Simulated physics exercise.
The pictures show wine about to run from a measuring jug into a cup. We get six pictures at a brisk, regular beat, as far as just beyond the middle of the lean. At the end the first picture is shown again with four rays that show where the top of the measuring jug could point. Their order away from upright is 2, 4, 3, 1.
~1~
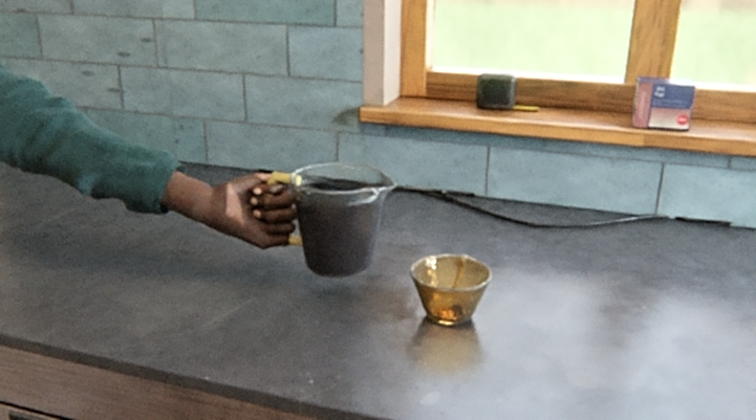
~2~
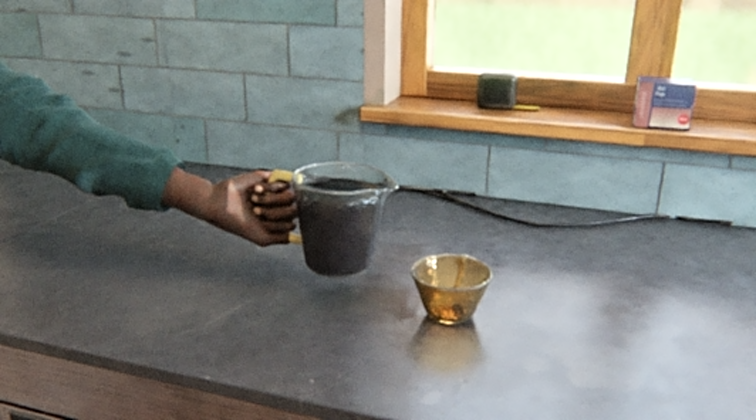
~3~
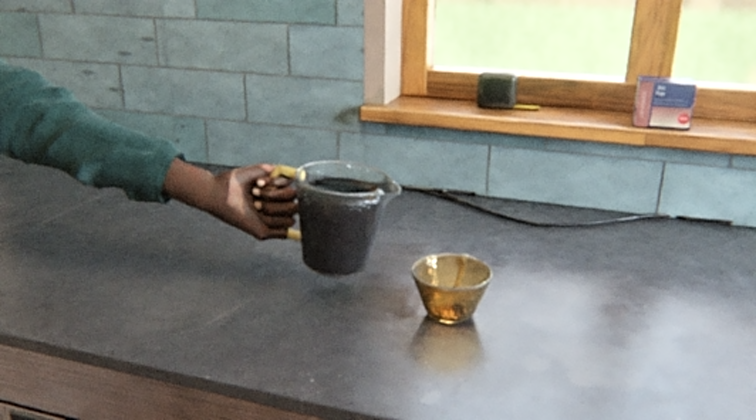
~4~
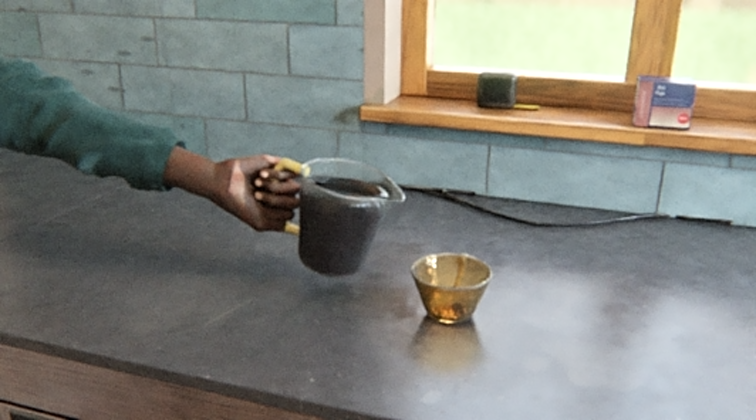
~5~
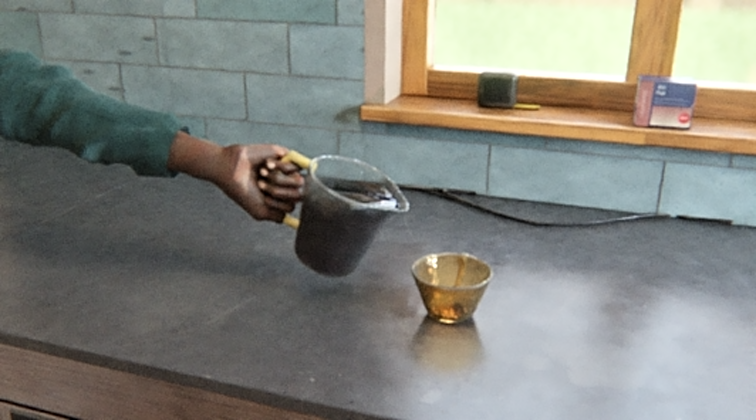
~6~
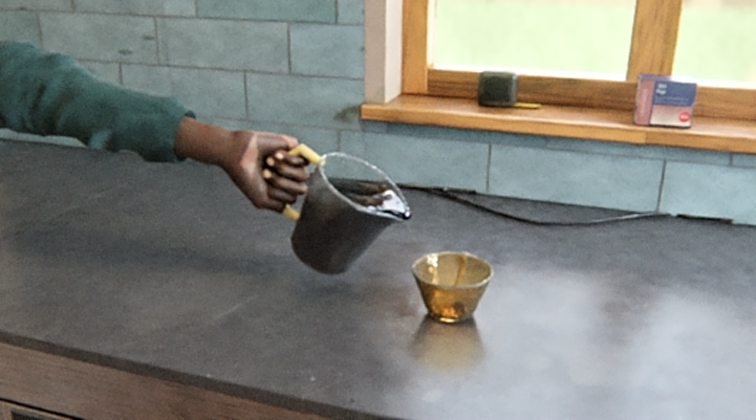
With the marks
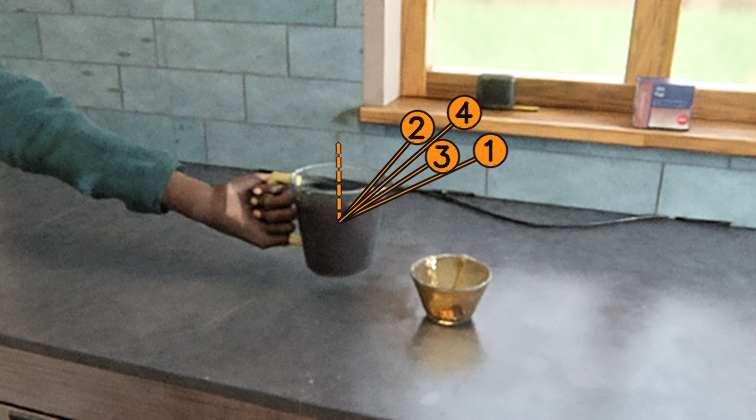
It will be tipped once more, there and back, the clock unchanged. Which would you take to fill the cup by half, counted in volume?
Choose 2.
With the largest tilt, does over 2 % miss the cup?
Yes, it does.
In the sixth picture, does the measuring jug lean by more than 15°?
Yes.
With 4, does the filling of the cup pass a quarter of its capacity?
Yes, it does.
In orange, 1 at (475, 158); 2 at (408, 142); 3 at (427, 165); 4 at (452, 124).
For line 1, the cup ends with about 79 % of what it can hold; 17 % of the wine is spilt.
For line 2, the cup ends with about 48 % of what it can hold.
For line 3, the cup ends with about 67 % of what it can hold; 11 % of the wine is spilt.
For line 4, the cup ends with about 64 % of what it can hold; 4 % of the wine is spilt.
